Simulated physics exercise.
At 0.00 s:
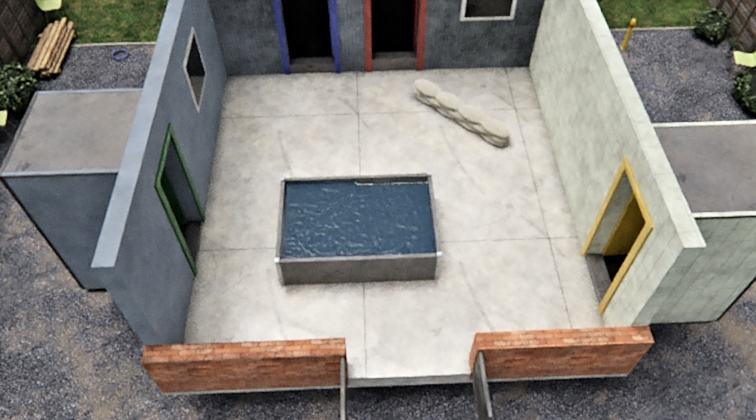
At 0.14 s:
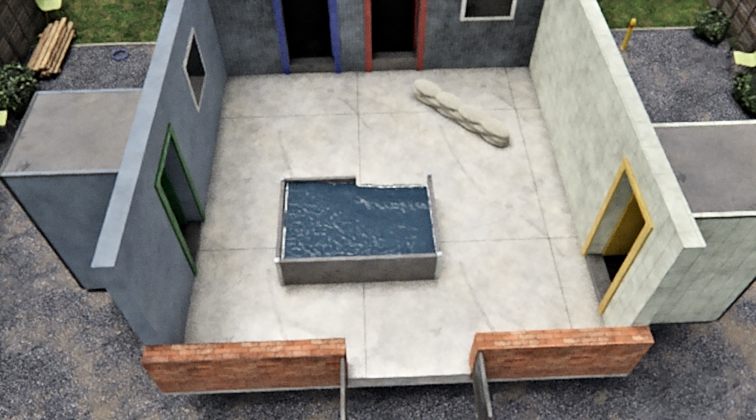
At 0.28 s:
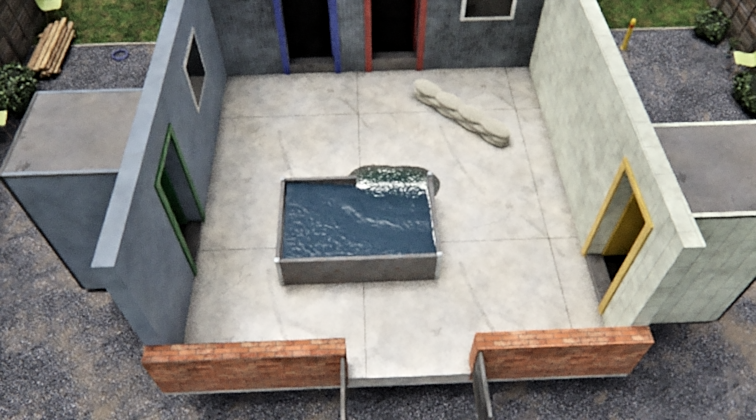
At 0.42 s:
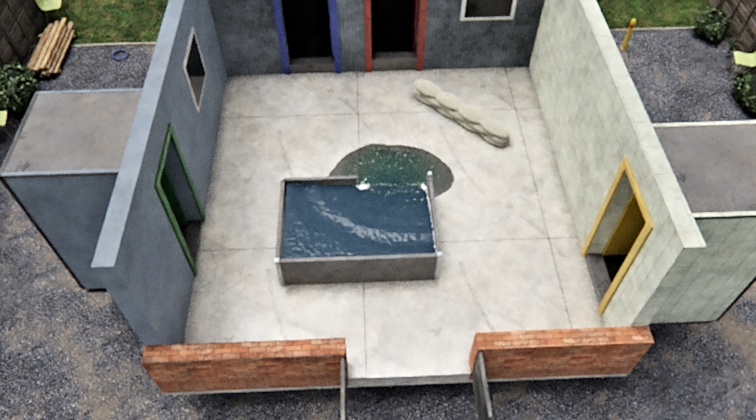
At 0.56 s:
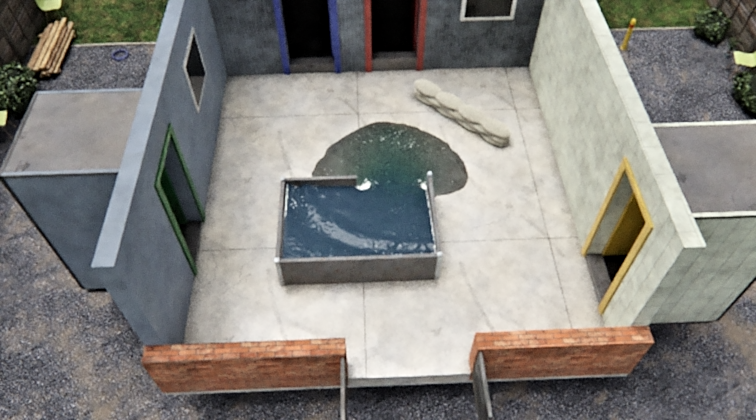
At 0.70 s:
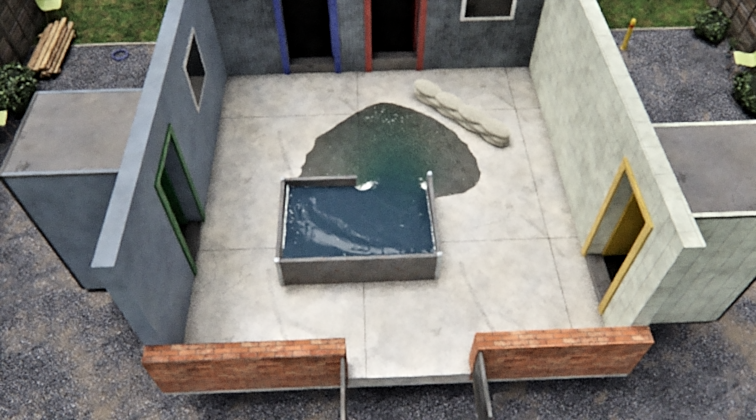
An open tank pours water from its far side, and a dark puddle spreads across the floor.
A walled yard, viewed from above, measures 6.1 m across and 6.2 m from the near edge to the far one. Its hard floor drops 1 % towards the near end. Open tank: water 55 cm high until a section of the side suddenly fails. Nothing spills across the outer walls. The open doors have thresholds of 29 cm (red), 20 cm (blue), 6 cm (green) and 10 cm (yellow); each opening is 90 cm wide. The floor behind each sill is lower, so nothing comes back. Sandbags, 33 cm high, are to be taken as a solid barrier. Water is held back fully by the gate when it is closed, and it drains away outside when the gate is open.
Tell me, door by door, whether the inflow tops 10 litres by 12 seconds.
At the red door it falls short; at the blue door it falls short; at the green door it falls short; at the yellow door it falls short.
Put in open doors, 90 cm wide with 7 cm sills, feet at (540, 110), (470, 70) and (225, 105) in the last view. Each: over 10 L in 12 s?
In turn: Short of it, short of it, beyond it.
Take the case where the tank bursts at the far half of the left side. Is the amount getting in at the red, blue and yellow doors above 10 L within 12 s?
Red: Within the limit; blue: Within the limit; yellow: Within the limit.
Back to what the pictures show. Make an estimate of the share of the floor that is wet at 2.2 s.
Covered: Roughly 30 %.
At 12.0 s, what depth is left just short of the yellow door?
About 5.5 cm.
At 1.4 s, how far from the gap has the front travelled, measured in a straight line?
3.4 m.
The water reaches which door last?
Lab note: Last arrival at the green door.
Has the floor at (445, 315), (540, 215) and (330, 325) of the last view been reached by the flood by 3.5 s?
First spot bone dry, second soaked, third bone dry.
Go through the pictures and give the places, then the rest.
The open tank at (358, 218) is whole and still, 55 cm deep, in the first picture.
Water pours out on the open tank's far side and has run 0.6 m, to a hidden place; typically 10 cm deep outside, 55 cm at the open tank's back, in the second picture.
The front is at a hidden place, 0.9 m from the gap on the open tank's far side; 0.9 m2 of floor is under water; 55 cm left at the back of the open tank, in the third picture.
The front is at (372, 148), 1.3 m from the gap on the open tank's far side; 1.8 m2 of floor is under water; 55 cm left at the back of the open tank, in the fourth picture.
The front is at (374, 126), 1.8 m from the gap on the open tank's far side; 3.1 m2 of floor is under water; 50 cm left at the back of the open tank, in the fifth picture.
Water pours out on the open tank's far side and has run 2.3 m, to (379, 106); typically 4 cm deep outside, 46 cm at the open tank's back, in the sixth picture.
After 1.4 s water covers 25 % of the floor and is deepest (28 cm) near (451, 122); red door 19 cm at the sill, 0 L in, blue door not reached, green door not reached, yellow door not reached.
After 2.2 s water covers 30 % of the floor and is deepest (29 cm) near (371, 73); red door 21 cm at the sill, 0 L in, blue door 16 cm at the sill, 0 L in, green door not reached, yellow door not reached.
After 3.5 s water covers 45 % of the floor and is deepest (24 cm) near (227, 78); red door 14 cm at the sill, 0 L in, blue door 13 cm at the sill, 0 L in, green door not reached, yellow door 1 cm at the sill, 0 L in.
After 7.0 s water covers 80 % of the floor and is deepest (15 cm) near (219, 367); red door 7 cm at the sill, 0 L in, blue door 7 cm at the sill, 0 L in, green door 4 cm at the sill, 0 L in, yellow door 4 cm at the sill, 0 L in.
After 12.0 s water covers 95 % of the floor and is deepest (10 cm) near (219, 367); red door 4 cm at the sill, 0 L in, blue door 4 cm at the sill, 0 L in, green door 5 cm at the sill, 0 L in, yellow door 5 cm at the sill, 0 L in.
